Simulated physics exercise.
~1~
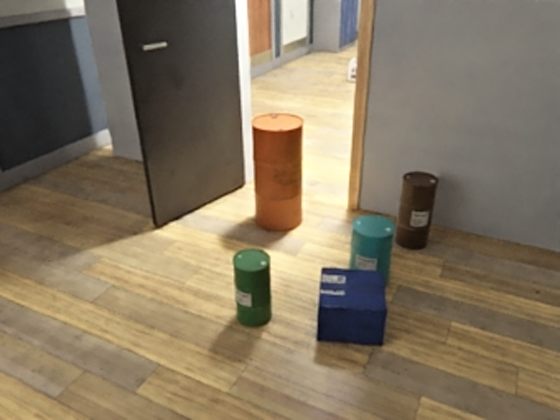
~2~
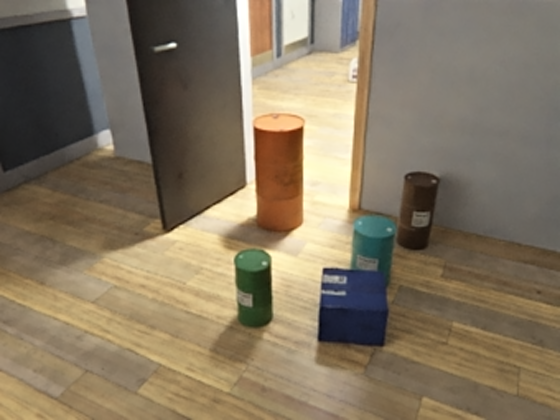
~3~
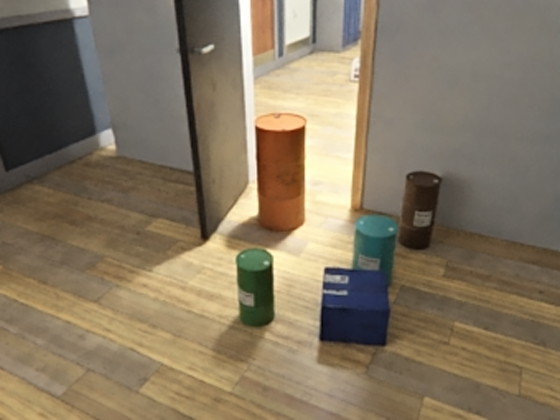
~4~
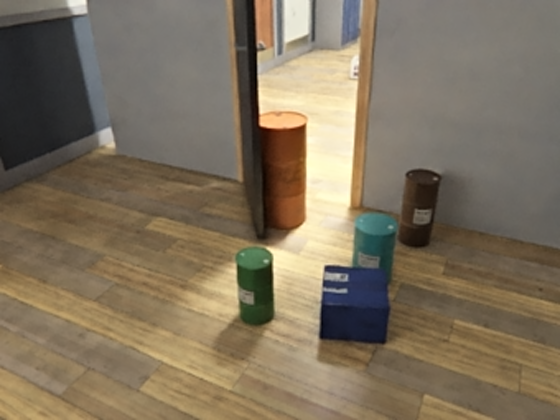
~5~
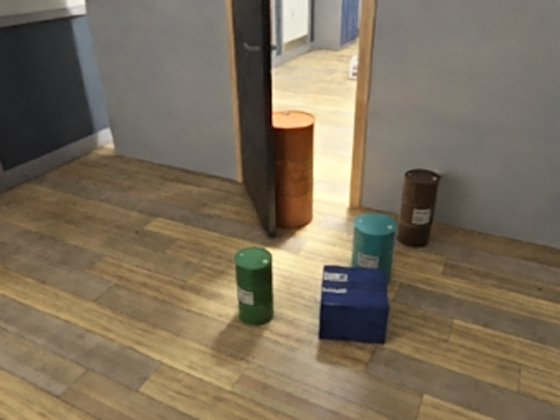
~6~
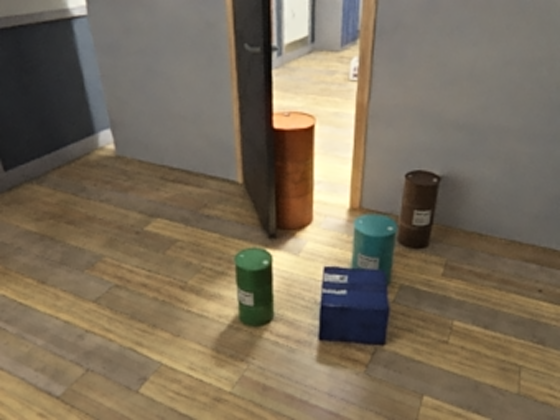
A room with a wooden plank floor and grey walls is seen from above, through a slightly swaying camera, with a bright hallway beyond an open doorway. A tall orange drum stands in the doorway beside a dark door that is swung wide open on the left. In front are a green canister, a turquoise canister and a blue parcel, with a brown canister by the wall at right. The door swings toward the doorway and reaches the orange drum, which shifts slightly right and stays upright. The door then stops, still partly open against the drum, while the other things remain in place.
